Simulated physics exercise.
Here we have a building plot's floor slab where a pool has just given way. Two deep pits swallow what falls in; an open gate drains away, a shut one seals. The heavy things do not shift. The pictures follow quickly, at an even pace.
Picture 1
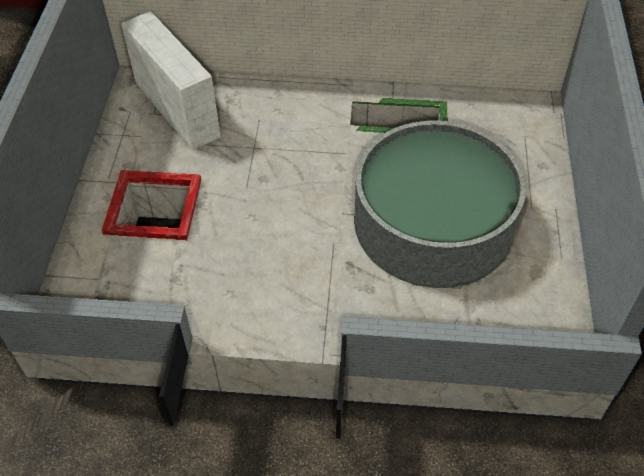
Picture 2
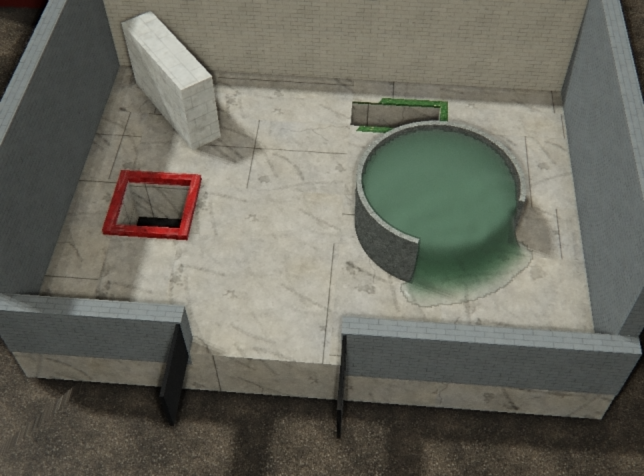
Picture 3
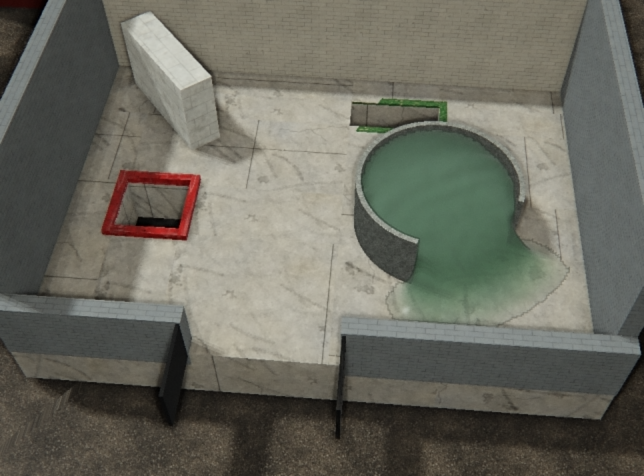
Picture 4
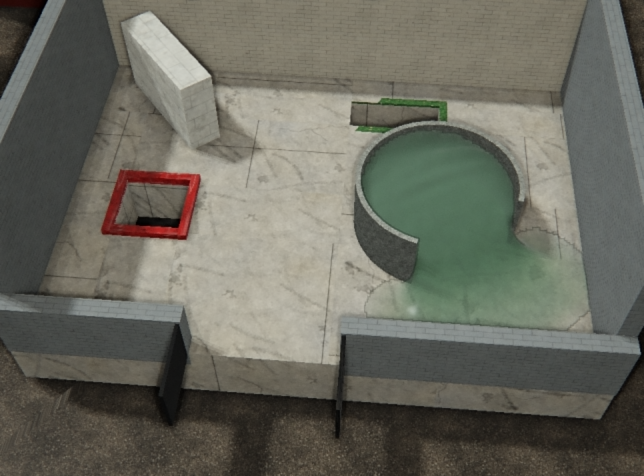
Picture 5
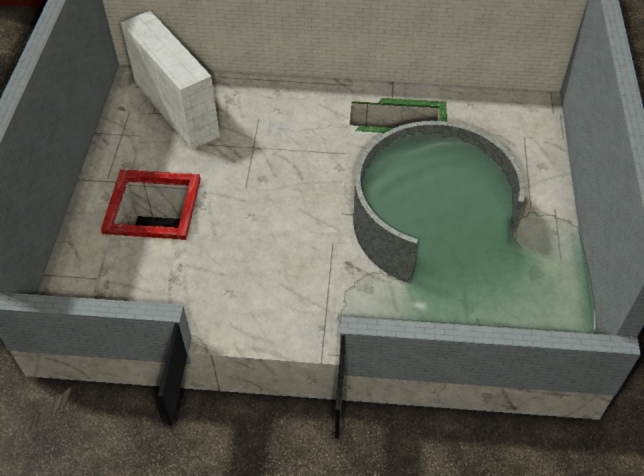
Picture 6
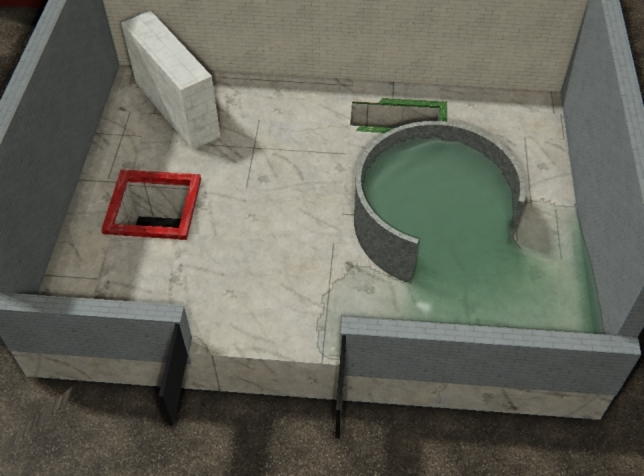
A round pool of green water breaks open at its front and floods the floor's right side.
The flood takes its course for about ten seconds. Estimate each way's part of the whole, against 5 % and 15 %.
One by one: The gate takes from 5 to 15 %; the red pit takes under 5 %; the green pit takes over 15 %.
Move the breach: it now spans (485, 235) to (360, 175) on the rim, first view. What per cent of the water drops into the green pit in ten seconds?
Roughly, in per cent: Green 10.
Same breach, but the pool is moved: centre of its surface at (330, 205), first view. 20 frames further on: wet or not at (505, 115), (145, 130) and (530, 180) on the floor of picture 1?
As listed: Covered, free of water, covered.
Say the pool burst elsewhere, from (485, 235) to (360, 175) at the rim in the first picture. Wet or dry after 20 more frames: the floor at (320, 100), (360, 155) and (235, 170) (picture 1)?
In turn: Not flooded, free of water, covered.
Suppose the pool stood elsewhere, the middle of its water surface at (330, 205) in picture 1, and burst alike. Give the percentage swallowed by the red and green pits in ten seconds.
Parts in a hundred: Red 0, green 25.
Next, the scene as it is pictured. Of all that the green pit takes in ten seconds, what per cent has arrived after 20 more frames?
About 5 per cent.
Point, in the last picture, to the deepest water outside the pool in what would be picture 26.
Around (561, 107).
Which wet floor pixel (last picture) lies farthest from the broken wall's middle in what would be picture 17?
At about (125, 331).
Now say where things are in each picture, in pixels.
Still water in the round pool at (440, 184), in the first picture.
The front is at (409, 293), out from the gap at (476, 266), in the second picture.
Water pours out at (475, 268) and has run to (555, 264), in the third picture.
Water pours out at (474, 269) and has run to a hidden place, in the fourth picture.
Water pours out at (474, 270) and has run to a hidden place, in the fifth picture.
Water pours out at (474, 270) and has run to a hidden place, in the sixth picture.
A moment on, water covers 20 % of the floor; the gate 0 %, the red pit 0 %, the green pit 0 %.
Next, water covers 40 % of the floor; the gate 1 %, the red pit 0 %, the green pit 0 %.
Then, water covers 70 % of the floor; the gate 2 %, the red pit 0 %, the green pit 1 %.
Later, water covers 95 % of the floor; the gate 5 %, the red pit 0 %, the green pit 12 %.
In the end, water covers 100 % of the floor; the gate 9 %, the red pit 0 %, the green pit 23 %.
